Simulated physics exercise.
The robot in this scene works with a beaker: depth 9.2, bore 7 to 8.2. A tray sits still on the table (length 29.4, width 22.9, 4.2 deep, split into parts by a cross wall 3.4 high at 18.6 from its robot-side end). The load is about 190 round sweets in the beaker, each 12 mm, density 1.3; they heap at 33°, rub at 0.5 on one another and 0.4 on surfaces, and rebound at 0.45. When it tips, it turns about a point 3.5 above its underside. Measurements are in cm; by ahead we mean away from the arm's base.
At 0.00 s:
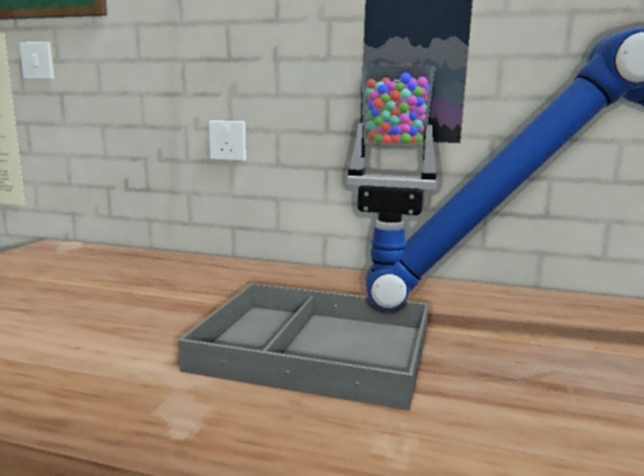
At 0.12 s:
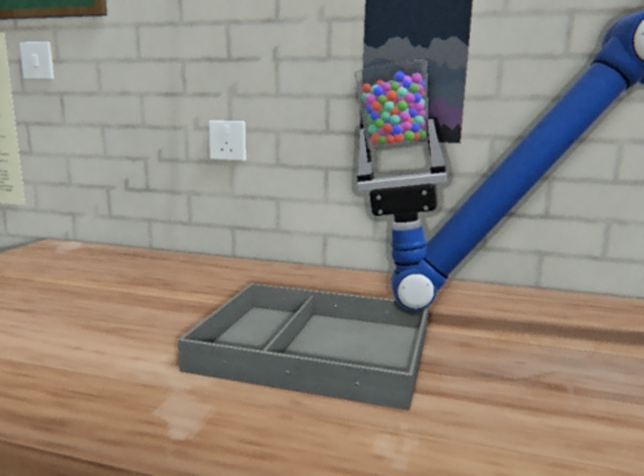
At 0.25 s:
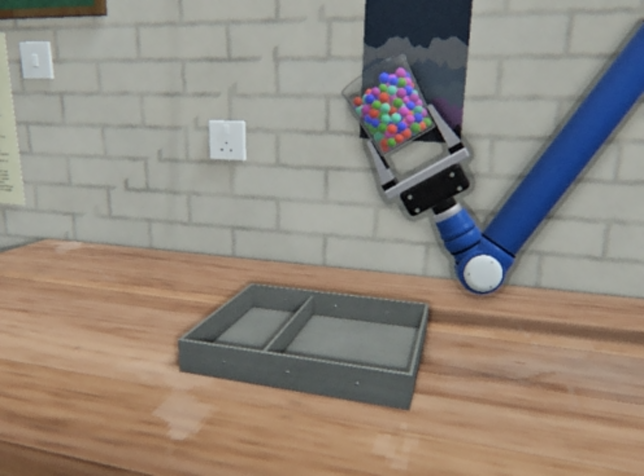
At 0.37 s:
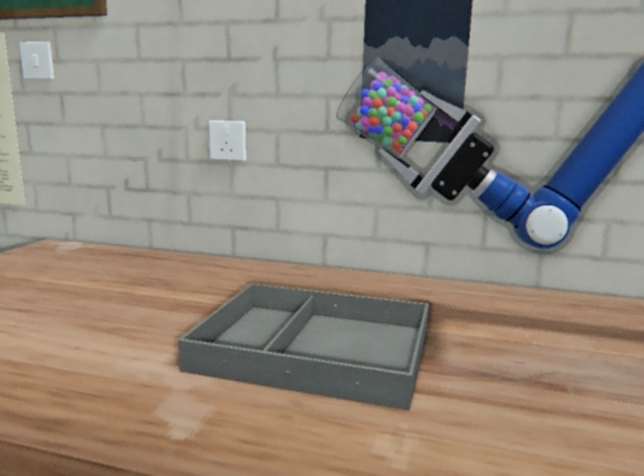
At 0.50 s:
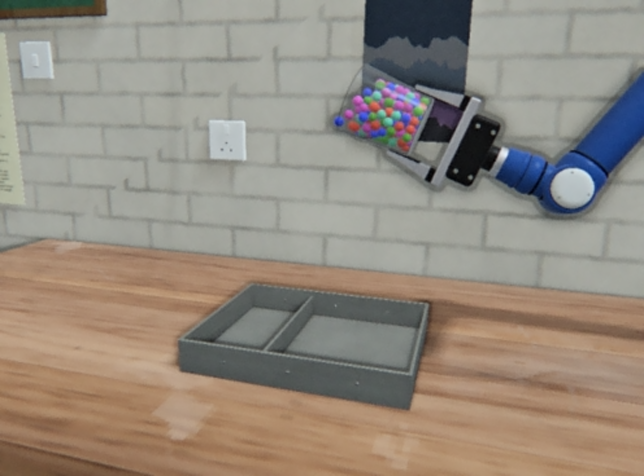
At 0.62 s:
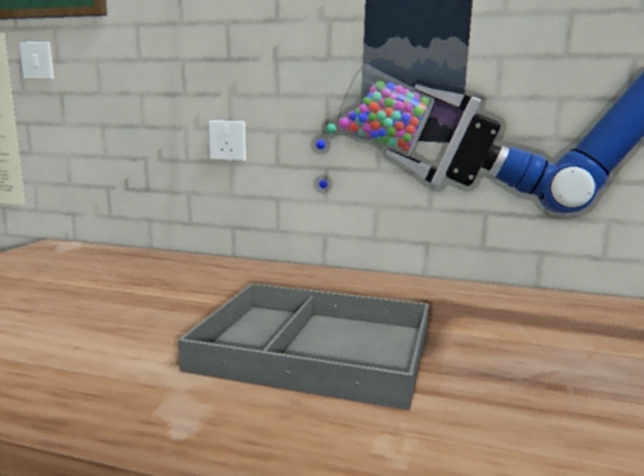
Blue robot arm tilting a clear beaker of colourful round sweets leftwards above a divided grey tray, a few sweets dropping out.
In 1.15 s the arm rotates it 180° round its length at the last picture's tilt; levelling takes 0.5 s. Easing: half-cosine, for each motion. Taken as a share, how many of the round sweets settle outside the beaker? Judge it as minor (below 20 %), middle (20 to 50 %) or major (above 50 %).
Minor.
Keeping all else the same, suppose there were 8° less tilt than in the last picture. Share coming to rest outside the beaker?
Then about 0 per cent.
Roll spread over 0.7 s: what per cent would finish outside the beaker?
In that case around 10 percent.
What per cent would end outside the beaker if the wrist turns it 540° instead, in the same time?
In that case some 15 per cent.
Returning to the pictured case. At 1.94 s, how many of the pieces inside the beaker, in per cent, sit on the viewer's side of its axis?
Reading: Roughly 60 percent.
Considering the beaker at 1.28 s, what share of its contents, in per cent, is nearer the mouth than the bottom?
Near 45 percent is in the half by the mouth.
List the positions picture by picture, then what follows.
In the first frame, beaker middle at (396, 108), upright; upper third of the load around (396, 92), from x 370 to 425, top at y 80; 186 in the beaker.
In the second frame, beaker middle at (394, 108), tipped 9°; upper third of the load around (395, 92), from x 365 to 420, top at y 75.
In the third frame, beaker middle at (391, 109), tipped 32°; upper third of the load around (393, 95), from x 360 to 425, top at y 75.
In the fourth frame, beaker middle at (388, 112), tipped 56°; upper third of the load around (389, 98), from x 355 to 425, top at y 80.
In the fifth frame, beaker middle at (387, 113), tipped 69°; upper third of the load around (388, 102), from x 340 to 425, top at y 85.
In the sixth frame, beaker middle at (387, 114), tipped 69°; upper third of the load around (393, 103), from x 320 to 425, top at y 85; 183 in the beaker, 3 in flight or on a rim.
By 1.28 s, tipped 69°, highest piece 36 above the table; 175 in the beaker, 3 in the robot-side part, 3 in the far-side part, 5 in flight or on a rim.
By 1.94 s, tipped 51°, highest piece 36 above the table; 161 in the beaker, 18 in the robot-side part, 5 in the far-side part, 2 in flight or on a rim.
By 2.47 s, upright, highest piece 38 above the table; 161 in the beaker, 19 in the robot-side part, 6 in the far-side part.
By 3.17 s, upright, highest piece 38 above the table; 161 in the beaker, 19 in the robot-side part, 6 in the far-side part.
Final count, 161 in the beaker, 19 in the robot-side part, 6 in the far-side part. That is 13 % outside the beaker.
